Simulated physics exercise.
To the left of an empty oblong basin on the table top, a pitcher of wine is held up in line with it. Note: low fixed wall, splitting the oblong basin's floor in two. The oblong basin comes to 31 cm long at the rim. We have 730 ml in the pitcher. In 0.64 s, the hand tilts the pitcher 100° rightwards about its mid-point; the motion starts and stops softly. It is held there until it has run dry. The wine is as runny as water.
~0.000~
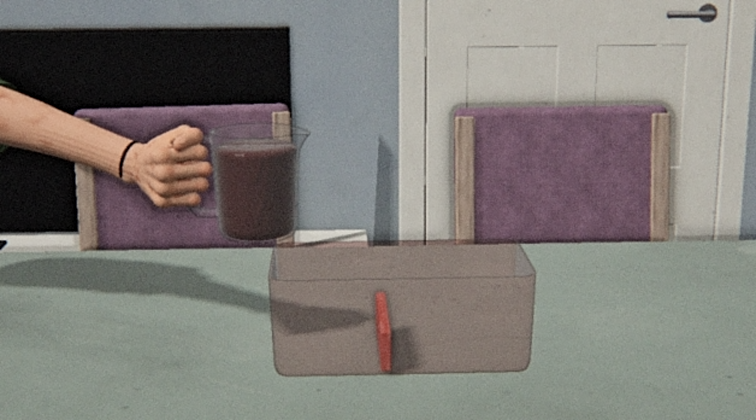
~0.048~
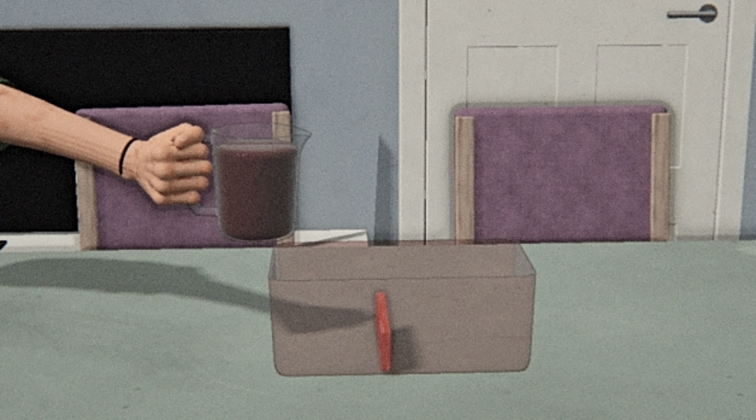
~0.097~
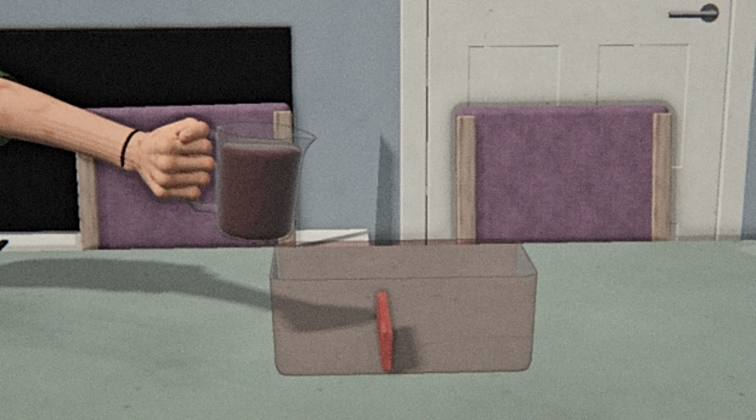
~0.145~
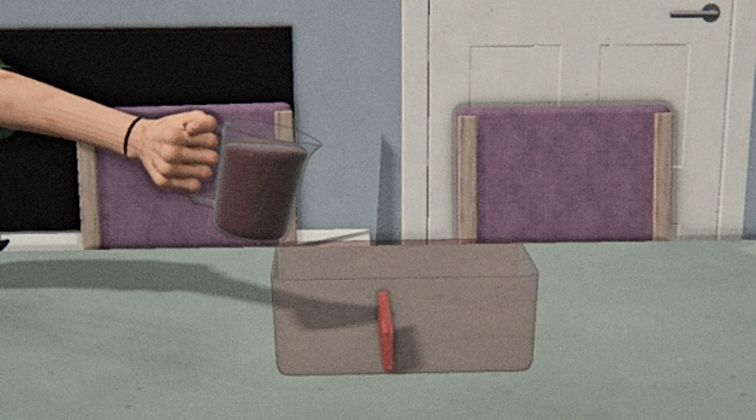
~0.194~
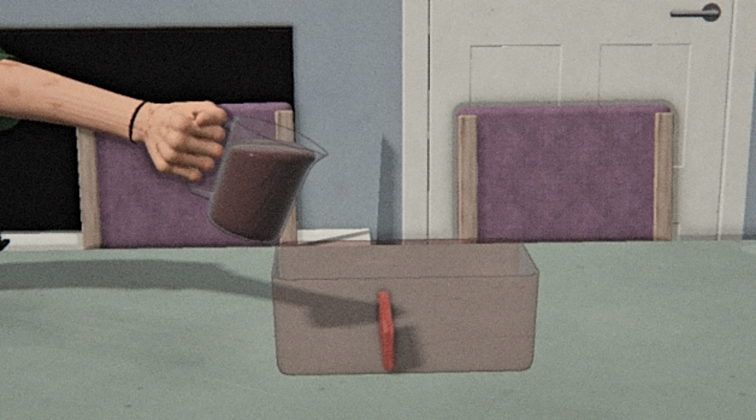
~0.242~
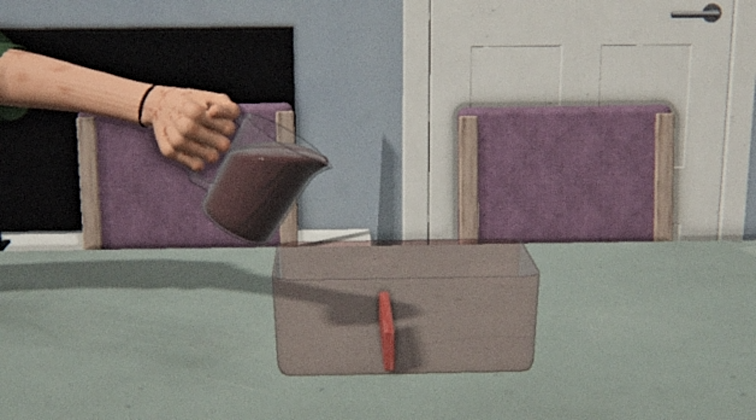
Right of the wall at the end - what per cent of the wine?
Near 15 per cent.
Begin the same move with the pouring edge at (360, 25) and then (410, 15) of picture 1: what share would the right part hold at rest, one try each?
90 then 60 %.
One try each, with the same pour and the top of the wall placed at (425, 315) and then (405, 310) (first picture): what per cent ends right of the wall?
Result: 5 per cent, then 5 per cent.
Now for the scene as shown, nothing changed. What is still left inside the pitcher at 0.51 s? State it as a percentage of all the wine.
Still held: Roughly 64 % of the total.
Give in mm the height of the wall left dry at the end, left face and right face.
About 16 mm on the left, about 46 mm on the right.
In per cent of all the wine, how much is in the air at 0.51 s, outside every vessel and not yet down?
Share: Roughly 18 per cent.
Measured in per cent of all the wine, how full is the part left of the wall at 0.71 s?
58 %.
Then, 0.51 s in, the tilt is 90° and 63 per cent is still to pour, 13 is left of the wall and 6 right of it.
Then, 0.71 s in, the tilt is 100° and 21 per cent is still to pour, 57 is left of the wall and 10 right of it.
Then, 0.92 s in, the tilt is 100° and 5 per cent is still to pour, 77 is left of the wall and 13 right of it.
Then, 1.14 s in, the tilt is 100° and 1 per cent is still to pour, 83 is left of the wall and 14 right of it.
Finally, 83 per cent lies left of the wall, 15 right of it and 2 outside.
